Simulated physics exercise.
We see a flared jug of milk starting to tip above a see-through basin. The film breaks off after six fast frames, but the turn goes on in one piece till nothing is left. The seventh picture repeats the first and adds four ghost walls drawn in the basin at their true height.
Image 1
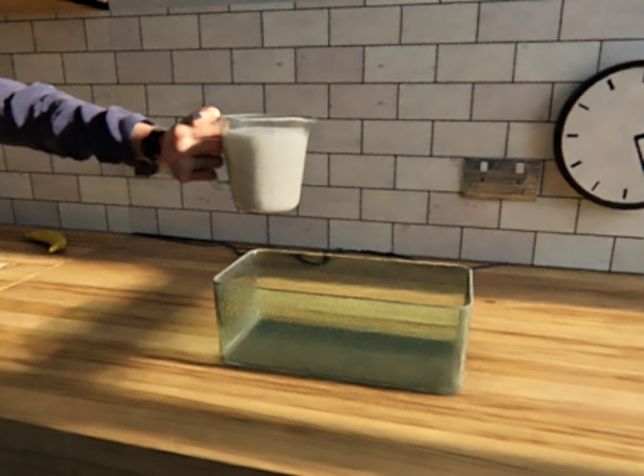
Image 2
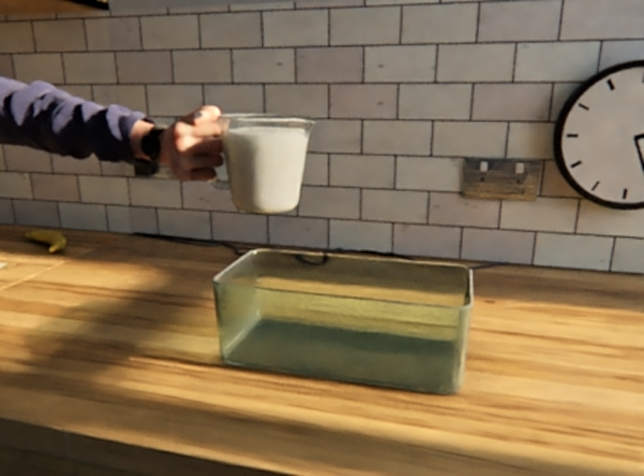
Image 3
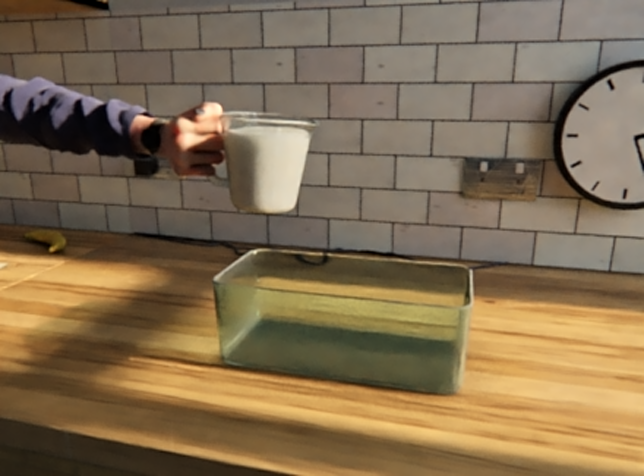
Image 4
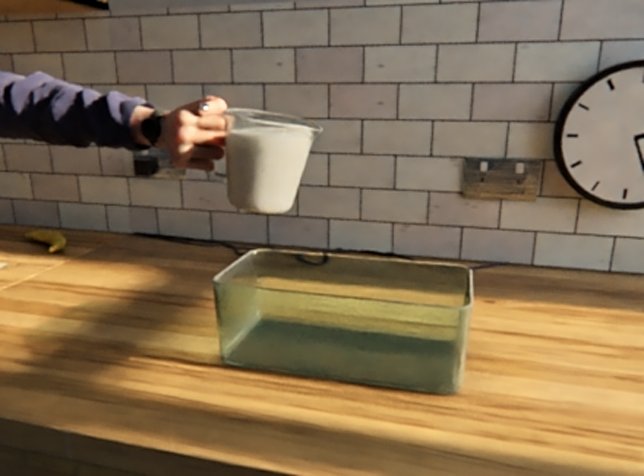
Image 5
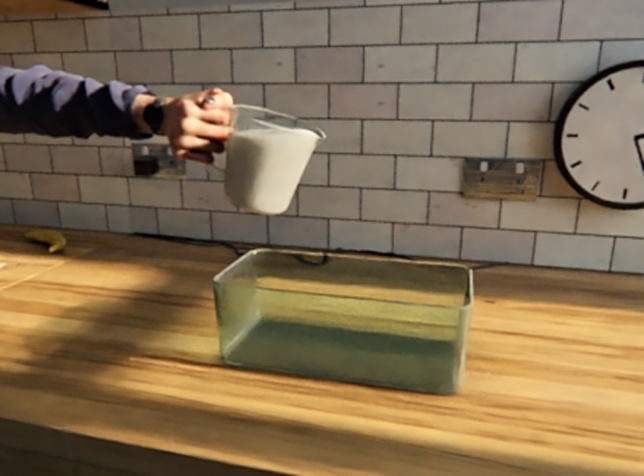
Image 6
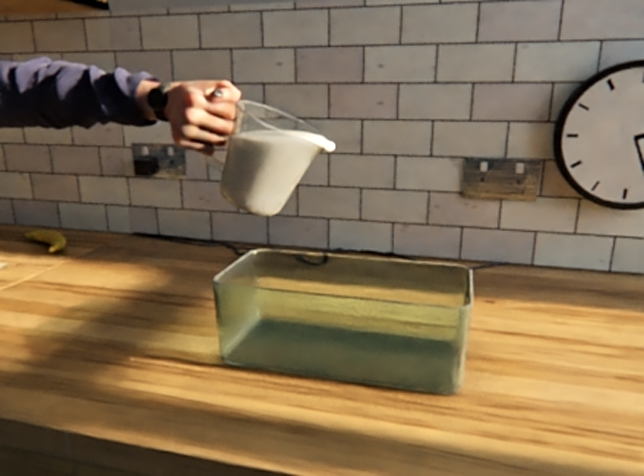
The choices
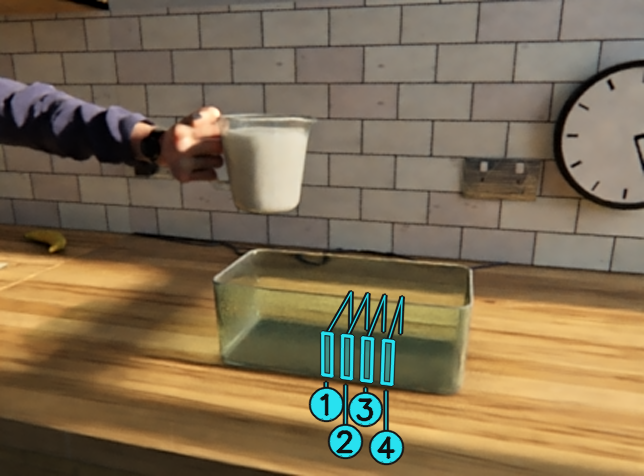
A hand tilts a jug of milk rightward above a clear basin until milk reaches the lip.
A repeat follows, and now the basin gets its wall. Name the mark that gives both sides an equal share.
I would pick position 3.
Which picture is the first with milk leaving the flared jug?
Picture 6.
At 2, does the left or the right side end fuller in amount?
The right one.
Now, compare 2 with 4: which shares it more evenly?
2.
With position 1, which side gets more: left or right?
The right one.
In cyan, 1 at (326, 382); 2 at (345, 385); 3 at (365, 388); 4 at (386, 391).
If 1 is chosen, about 2 % ends left of the wall and 97 % right of it.
If 2 is chosen, about 16 % ends left of the wall and 83 % right of it.
If 3 is chosen, about 57 % ends left of the wall and 42 % right of it.
If 4 is chosen, about 94 % ends left of the wall and 4 % right of it.
